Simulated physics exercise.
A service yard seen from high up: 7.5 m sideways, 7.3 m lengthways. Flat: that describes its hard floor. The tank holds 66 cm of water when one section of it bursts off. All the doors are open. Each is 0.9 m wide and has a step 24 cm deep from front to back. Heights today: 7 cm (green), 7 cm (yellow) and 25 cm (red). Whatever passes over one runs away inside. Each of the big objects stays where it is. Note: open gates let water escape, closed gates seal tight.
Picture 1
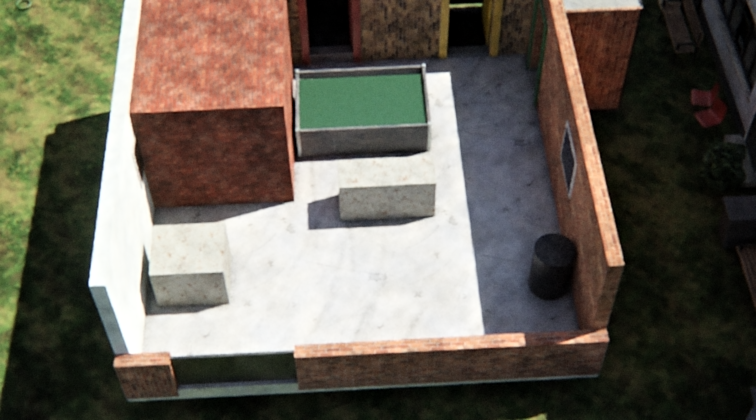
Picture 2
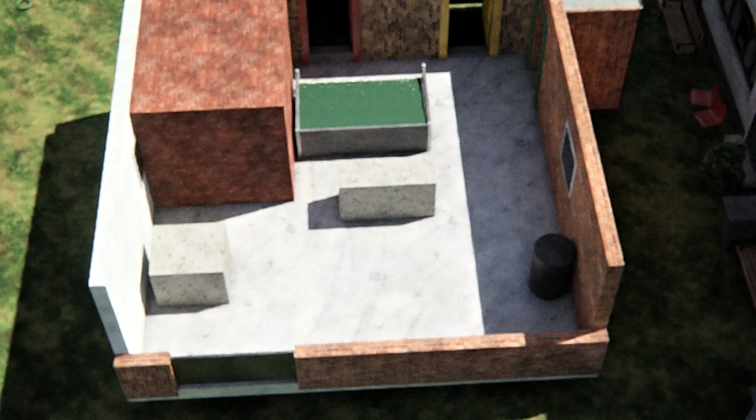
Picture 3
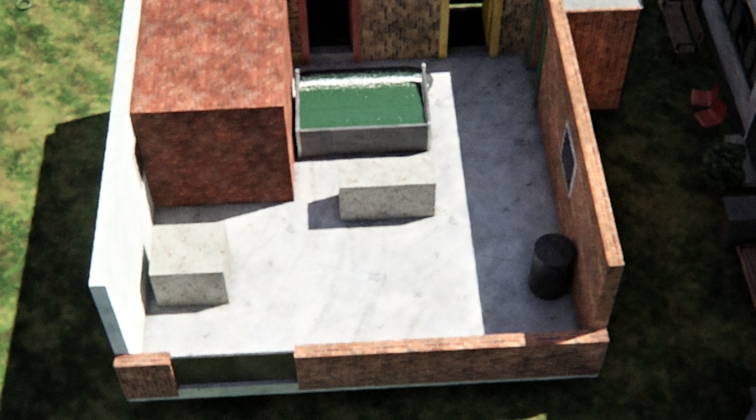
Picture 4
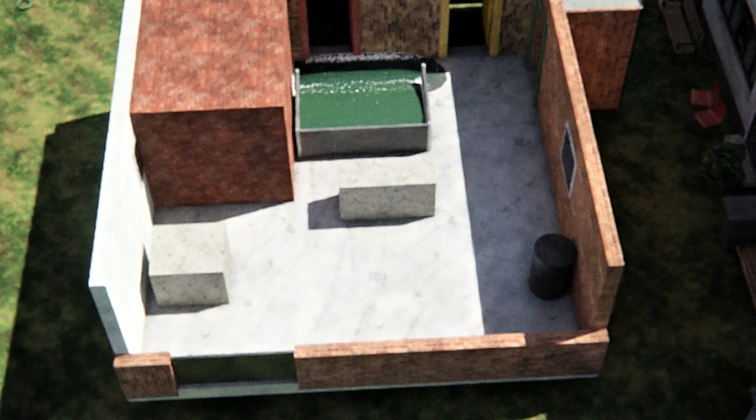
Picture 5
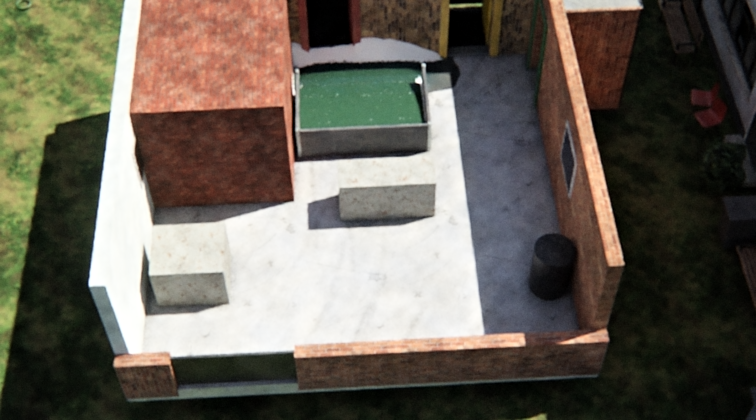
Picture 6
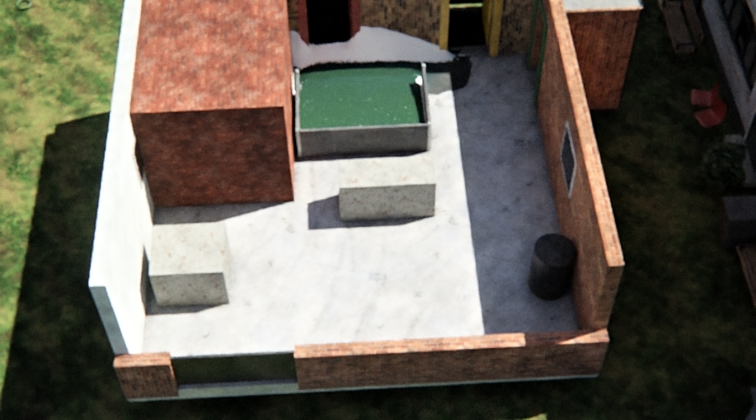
To begin with, a walled yard with a pale hard floor lies still, green water filling a grey tank near the red and yellow doorways. The tank's far side opens and the water churns white along that edge, then spreads behind it along the back wall and slightly right, while the level inside drops a little.
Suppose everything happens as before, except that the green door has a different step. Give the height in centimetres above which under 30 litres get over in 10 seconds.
20 cm.
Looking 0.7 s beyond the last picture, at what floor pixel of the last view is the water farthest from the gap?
At about (522, 57).
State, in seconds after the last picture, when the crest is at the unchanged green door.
At roughly 1.8 s.
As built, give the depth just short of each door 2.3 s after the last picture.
In cm - green: 22, yellow: 11, red: 20.
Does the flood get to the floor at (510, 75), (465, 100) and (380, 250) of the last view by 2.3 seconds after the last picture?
Awash; awash; untouched.
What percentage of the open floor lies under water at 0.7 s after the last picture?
I'd estimate about 10 percent.
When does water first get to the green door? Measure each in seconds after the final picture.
Green 0.8 s.
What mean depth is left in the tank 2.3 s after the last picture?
26 cm, roughly.
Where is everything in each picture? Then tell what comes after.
The first picture shows still water, 66 cm deep, in the tank at (362, 100); the green door at (537, 50) is dry.
In the second picture, the front is at a hidden place, 0.3 m from the gap on the far side; 0.5 m2 of floor is wet, 66 cm left at the back.
In the third picture, the front is at a hidden place, 0.7 m from the gap on the far side; 1.6 m2 of floor is wet, 65 cm left at the back.
In the fourth picture, the gap is on the far side, the front 1.0 m out at (427, 59); the back of the tank holds 58 cm.
In the fifth picture, water pours out on the far side and has run 1.2 m, to (450, 58); about 17 cm deep outside, 56 cm at the back.
In the sixth picture, water pours out on the far side and has run 1.4 m, to (464, 57); about 20 cm deep outside, 52 cm at the back; the green door at (537, 50), 3.5 m from the gap, is still 1.6 m from the nearest water.
Then, 0.7 s after the last picture water covers 10 % of the floor, deepest (51 cm) near (297, 67); it has not reached the green door.
Then, 2.3 s after the last picture water covers 20 % of the floor, deepest (24 cm) near (506, 64); 22 cm at the green door, 117 litres in over its 7 cm step.
Then, 9.3 s after the last picture water covers 75 % of the floor, deepest (15 cm) near (298, 92); 11 cm at the green door, 337 litres in over its 7 cm step.
At the green door as built, the water peaked near 24 cm, 1.9 s after the last picture.
With a step of 18 cm, 45 litres would have come in within the 10 s; with 25 cm, 5 litres. So under 30 litres takes about 20 cm.
